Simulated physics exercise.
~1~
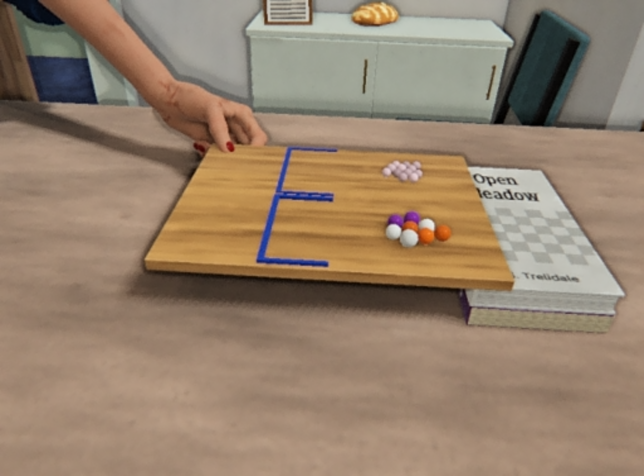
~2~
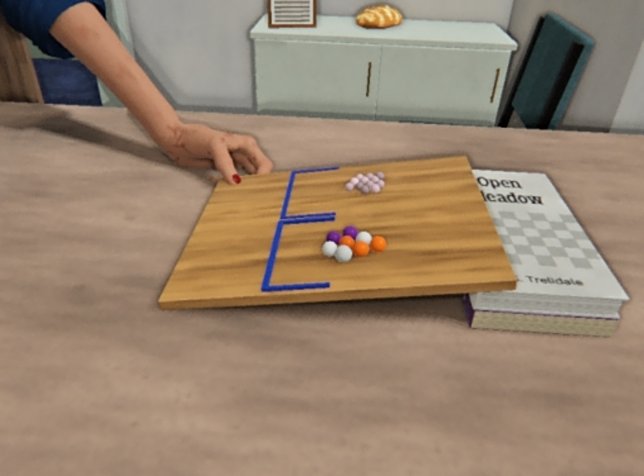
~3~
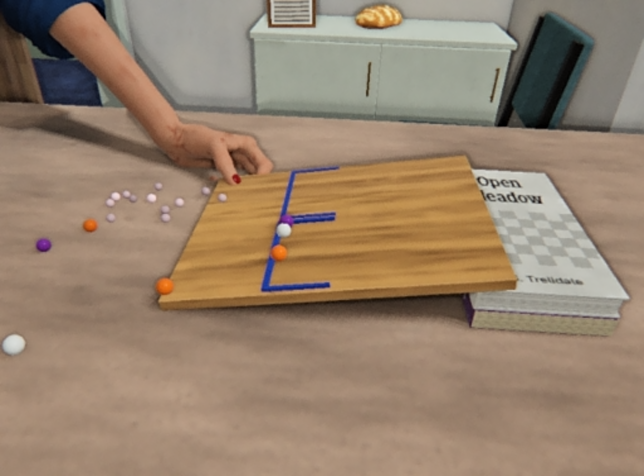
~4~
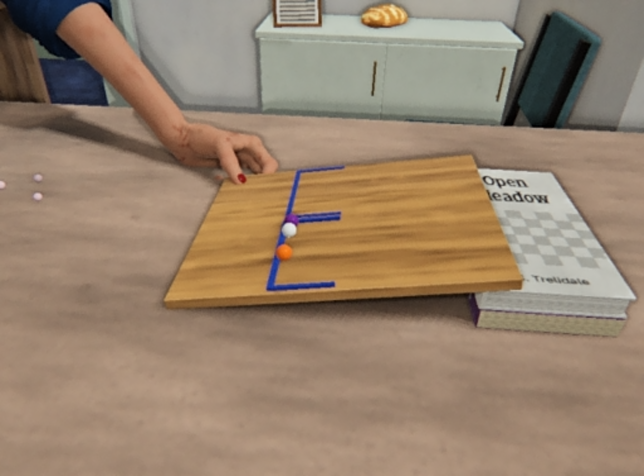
A hand lowers the left end of a wooden board whose right side rests on books, with two clusters of small balls sitting to the right of two blue strips. As the board tilts, both groups move left down the slope, the larger orange, white and purple balls in front and the tiny pale pink ones behind. The pink balls spill past their strip onto the counter, and several larger ones get past too. The escaped balls travel on leftward. Finally, the hand still holds the tilted board, with a few larger balls resting against the near strip and no pink ones left aboard.
